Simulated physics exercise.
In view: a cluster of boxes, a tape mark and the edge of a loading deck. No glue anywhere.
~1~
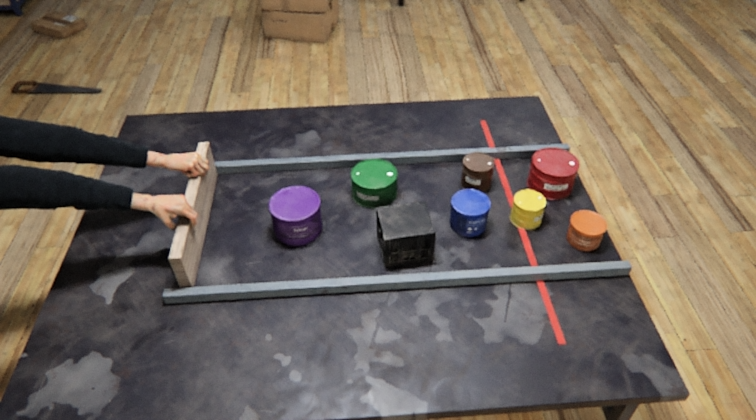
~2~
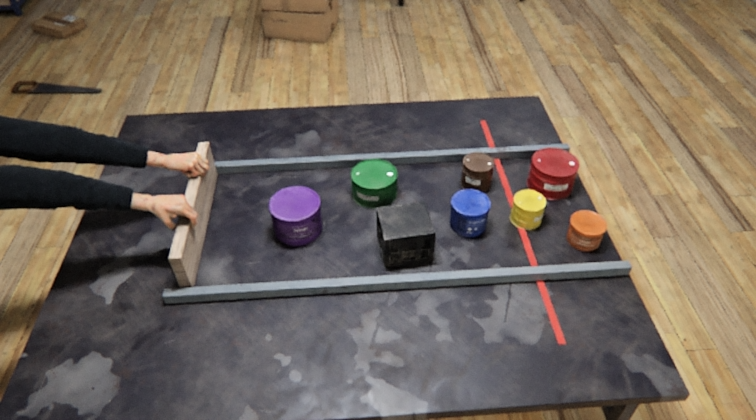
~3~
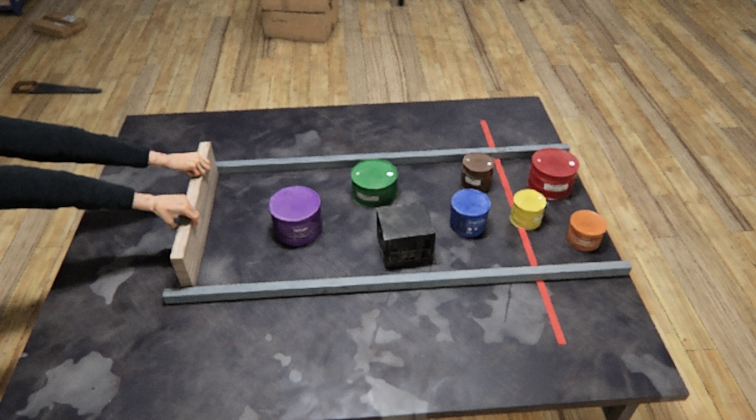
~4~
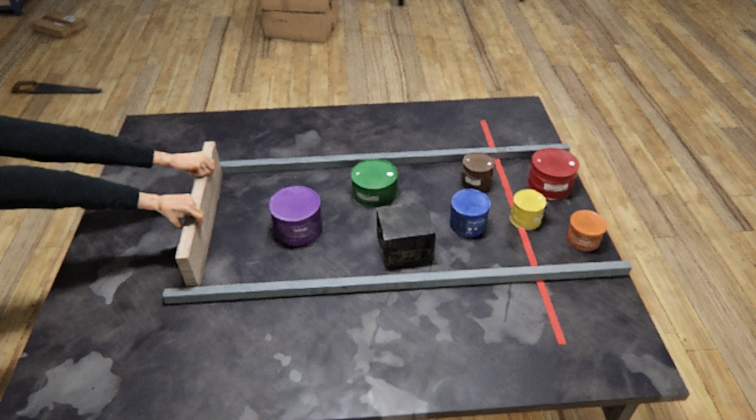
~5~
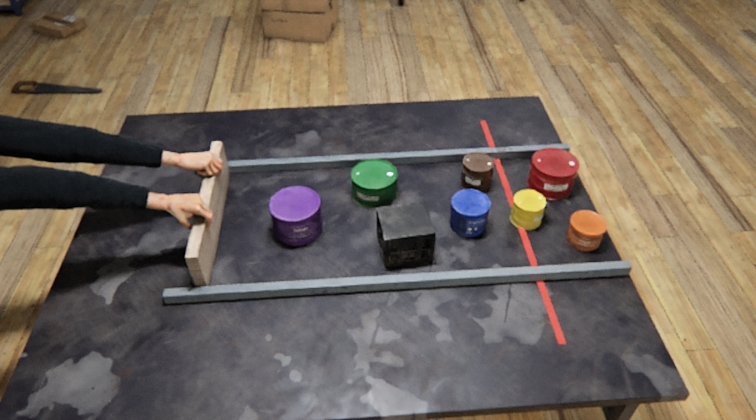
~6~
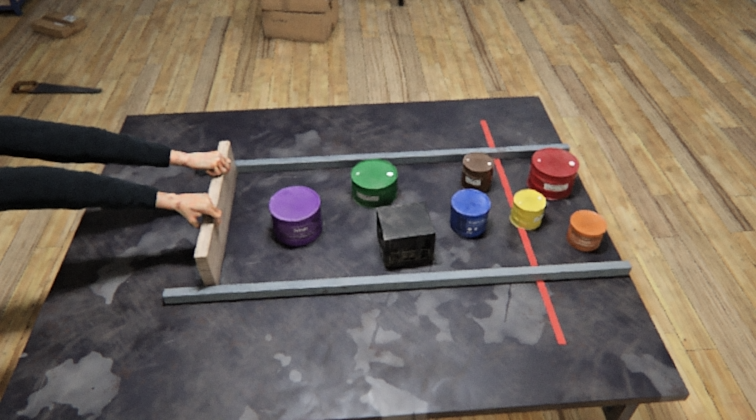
The clip opens on a dark tabletop where two hands hold a wooden plank upright at the left, between two grey rails, with colourful lidded cans, a black crate and a red line to the right. The plank stays almost still at first, then the hands slide it slightly rightward, while the cans and crate remain in place.
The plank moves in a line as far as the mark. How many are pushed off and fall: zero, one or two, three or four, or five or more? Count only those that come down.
The number that fall off is one or two.
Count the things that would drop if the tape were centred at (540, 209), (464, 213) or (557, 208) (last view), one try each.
The counts: 5, 0 and 5.
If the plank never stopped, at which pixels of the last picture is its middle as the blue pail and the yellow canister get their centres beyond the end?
Near (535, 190) and (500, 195).
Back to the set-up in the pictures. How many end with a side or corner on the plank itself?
In contact: 3.
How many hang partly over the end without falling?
That would be 2.
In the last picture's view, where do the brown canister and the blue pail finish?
First (558, 155), then (585, 212).
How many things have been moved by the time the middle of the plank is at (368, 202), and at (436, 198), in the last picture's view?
3 and 6.
A little later, none off yet; orange pail at rest near (586, 231); red canister at rest near (553, 174); yellow canister at rest near (528, 209).
When it is over, the number that fall off is one or two; down, yellow canister.
